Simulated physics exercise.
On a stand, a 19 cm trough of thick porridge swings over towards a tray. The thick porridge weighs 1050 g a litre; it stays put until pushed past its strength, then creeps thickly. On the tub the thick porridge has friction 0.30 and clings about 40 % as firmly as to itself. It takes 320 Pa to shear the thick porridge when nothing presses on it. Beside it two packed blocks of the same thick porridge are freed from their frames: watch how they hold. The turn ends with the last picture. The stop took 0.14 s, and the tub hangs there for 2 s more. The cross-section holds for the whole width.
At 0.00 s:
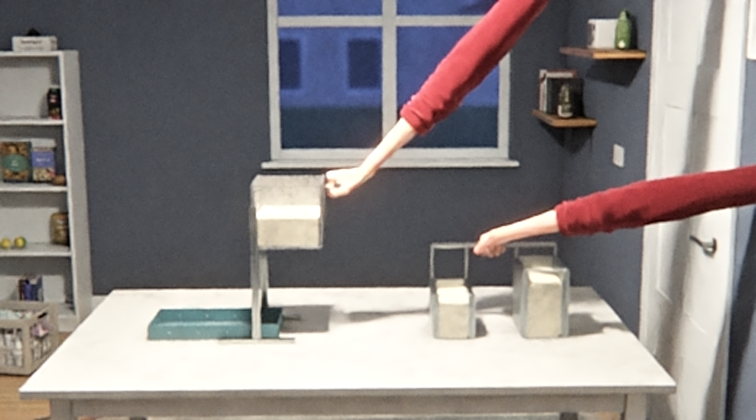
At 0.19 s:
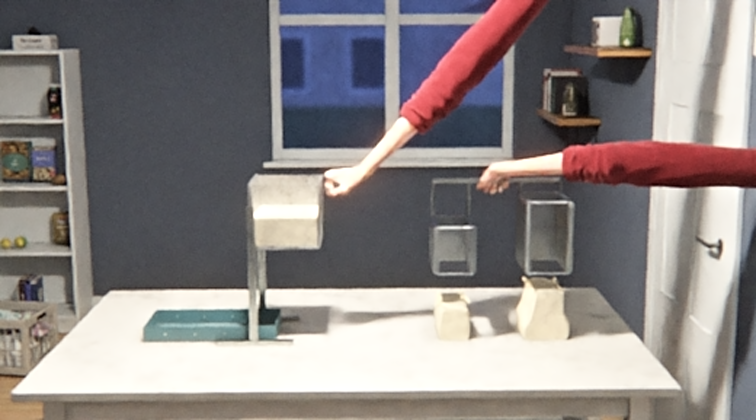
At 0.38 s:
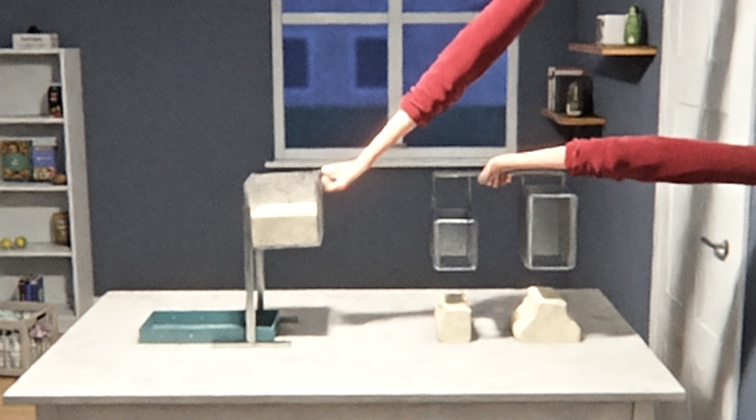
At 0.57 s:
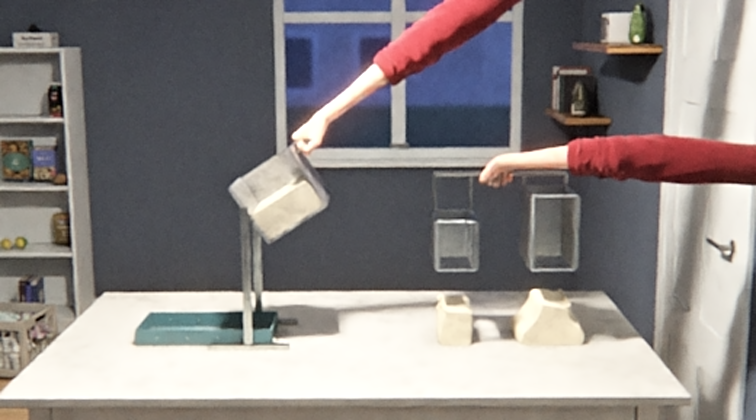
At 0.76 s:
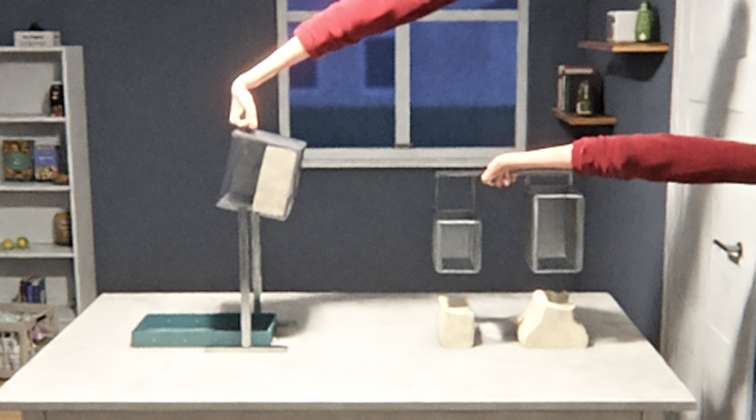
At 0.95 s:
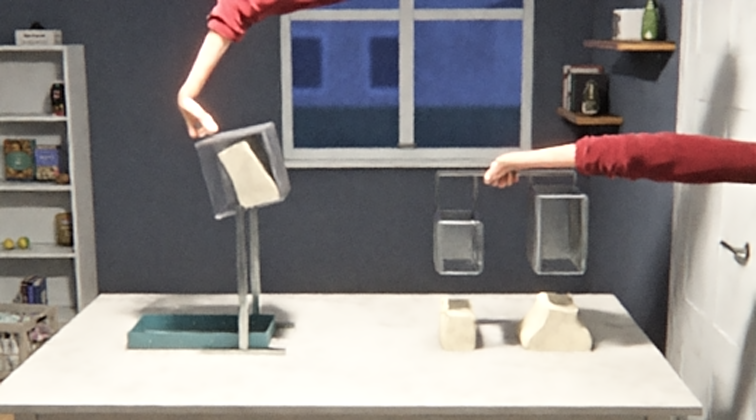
At first, a hand holds a clear tub of thick, pale porridge on a stand beside a teal tray, while another hand lifts two open casings off pale blocks, which sag, the larger one more. Then the first hand swings the tub leftward over the tray, and the porridge shifts inside.
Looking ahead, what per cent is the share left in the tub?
Close to 0 per cent.
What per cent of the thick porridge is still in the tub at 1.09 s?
About 80 %.
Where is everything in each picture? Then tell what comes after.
In the first picture, handle-side rim at (320, 186), tilt 0 degrees; highest point of the thick porridge at (282, 217); test blocks 12 cm, 18 cm high (left to right).
In the second picture, handle-side rim at (318, 185), tilt 0 degrees; highest point of the thick porridge at (280, 217); test blocks 11 cm, 15 cm high (left to right).
In the third picture, handle-side rim at (315, 181), tilt 3 degrees; highest point of the thick porridge at (311, 214); test blocks 11 cm, 13 cm high (left to right).
In the fourth picture, handle-side rim at (288, 151), tilt 33 degrees; highest point of the thick porridge at (304, 182); test blocks 11 cm, 13 cm high (left to right).
In the fifth picture, handle-side rim at (233, 136), tilt 76 degrees; highest point of the thick porridge at (270, 147); test blocks 11 cm, 13 cm high (left to right).
In the sixth picture, handle-side rim at (197, 147), tilt 104 degrees; highest point of the thick porridge at (242, 142); test blocks 11 cm, 13 cm high (left to right).
By 1.09 s, the tub is at 104 degrees and holds 79 %.
By 1.26 s, the tub is at 104 degrees and holds 38 %.
By 1.43 s, the tub is at 104 degrees and holds 5 %.
By 1.60 s, the tub is at 104 degrees and holds 0 %.
By 2.95 s, at the end, the tub is at 104 degrees and holds 0 %.
